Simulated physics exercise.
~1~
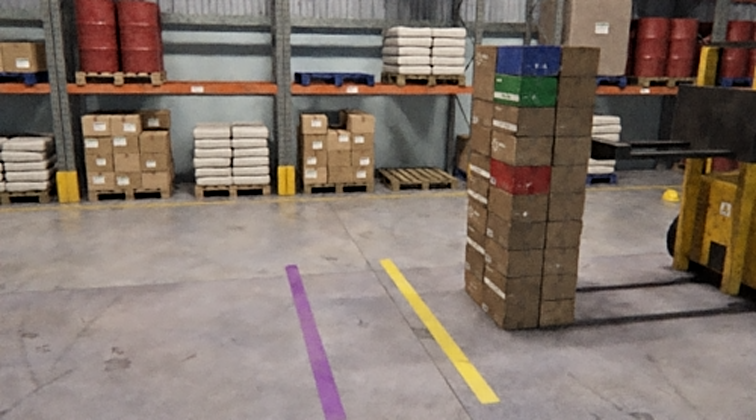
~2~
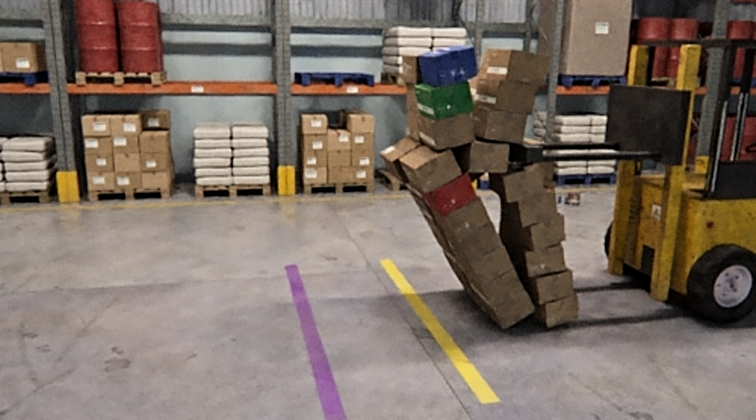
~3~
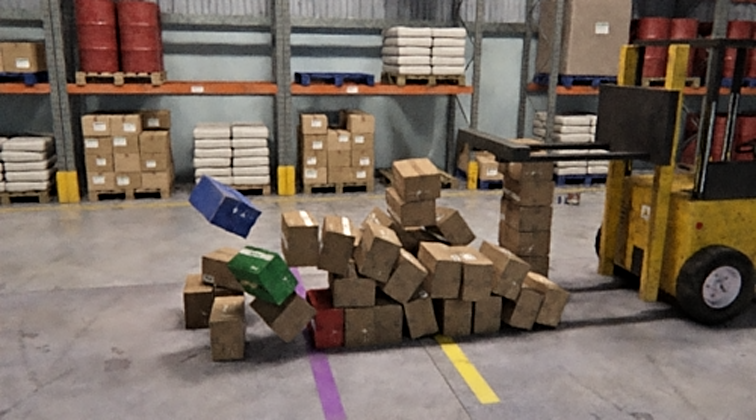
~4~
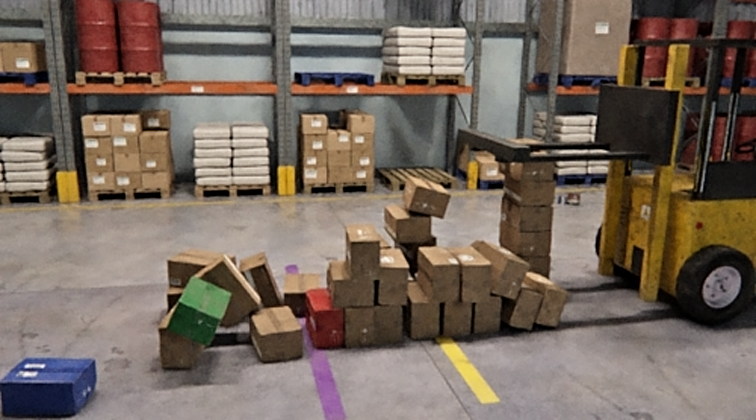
In the video, a yellow lift truck moves left in a warehouse, its beam pushing a tall stack of cartons until it topples leftward across yellow and purple floor lines; the truck stops, leaving scattered cartons, with the green and blue ones beyond the purple line, the blue farthest left.
